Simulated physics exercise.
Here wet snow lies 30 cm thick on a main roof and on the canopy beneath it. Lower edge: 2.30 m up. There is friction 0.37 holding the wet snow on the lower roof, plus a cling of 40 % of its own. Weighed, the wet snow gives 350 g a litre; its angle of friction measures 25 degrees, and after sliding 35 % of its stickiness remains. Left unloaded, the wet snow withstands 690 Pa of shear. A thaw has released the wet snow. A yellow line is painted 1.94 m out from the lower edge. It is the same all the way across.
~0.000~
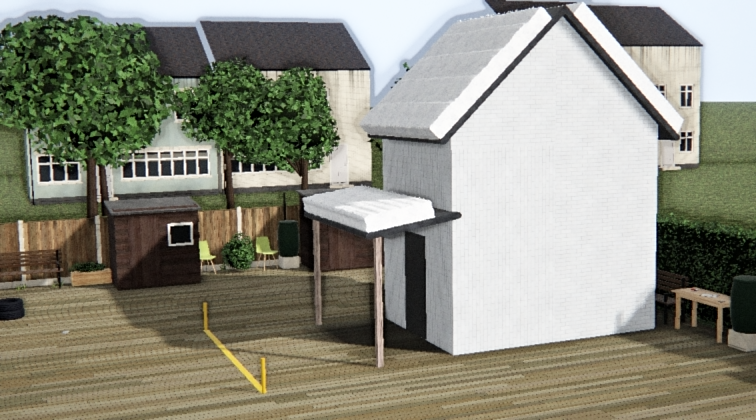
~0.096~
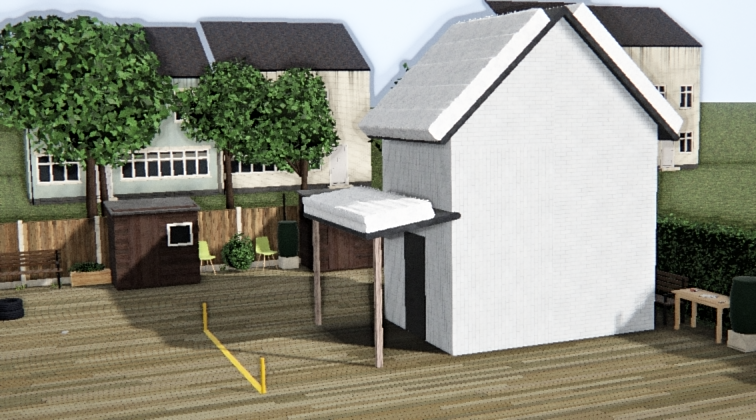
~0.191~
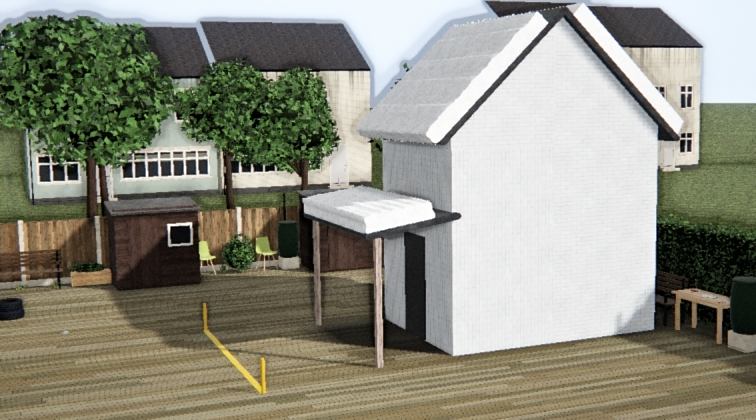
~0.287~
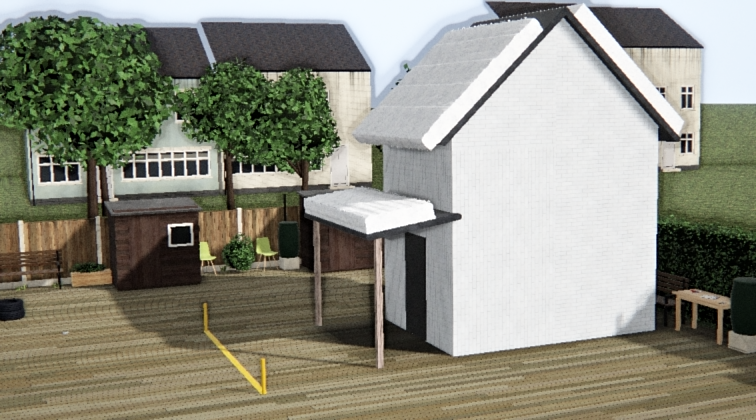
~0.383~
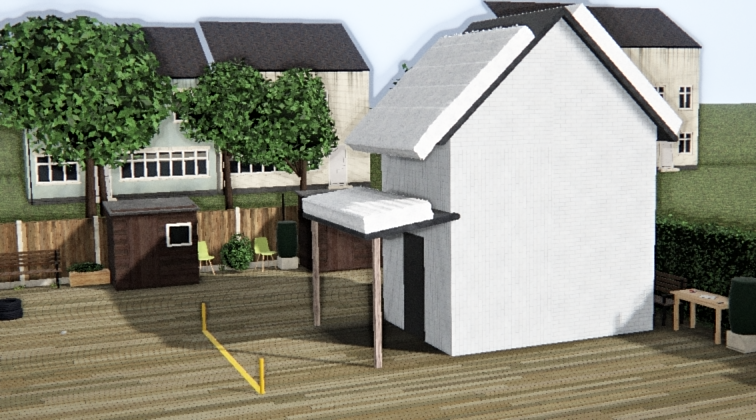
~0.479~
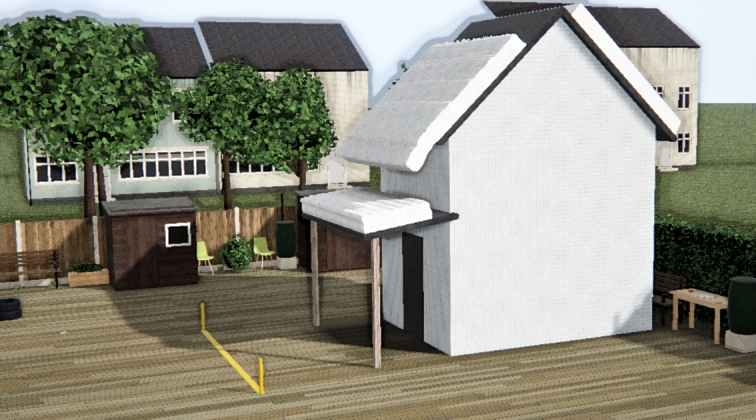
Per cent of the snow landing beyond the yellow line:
Roughly 47 %.
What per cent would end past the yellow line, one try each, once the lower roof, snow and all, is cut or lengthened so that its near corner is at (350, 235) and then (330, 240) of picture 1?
In that order: 45 %, 40 %.
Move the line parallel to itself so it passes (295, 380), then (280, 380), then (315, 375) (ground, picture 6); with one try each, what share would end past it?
One by one: 65 in a hundred, 55 in a hundred, 70 in a hundred.
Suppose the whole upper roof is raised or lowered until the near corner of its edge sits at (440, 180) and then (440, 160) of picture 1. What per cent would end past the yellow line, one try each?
Around 25 percent, then around 40 percent.
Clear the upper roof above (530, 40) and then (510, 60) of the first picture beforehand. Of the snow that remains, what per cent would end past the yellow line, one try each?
40 %, then 25 %.
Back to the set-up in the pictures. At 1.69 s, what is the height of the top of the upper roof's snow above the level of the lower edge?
Roughly 0.5 m.
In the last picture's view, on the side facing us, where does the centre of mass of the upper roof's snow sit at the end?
(227, 365), roughly.
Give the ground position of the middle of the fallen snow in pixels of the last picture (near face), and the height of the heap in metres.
Middle around (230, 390); height roughly 0.3 m.
By 1.03 s, none is below the lower edge and 0 % is past the line.
By 1.69 s, 71 % is below the lower edge and 27 % is past the line.
By 2.34 s, 76 % is below the lower edge and 47 % is past the line.
By 3.00 s, 76 % is below the lower edge and 47 % is past the line.
By 3.10 s, at the end, 76 % is below the lower edge and 47 % is past the line.
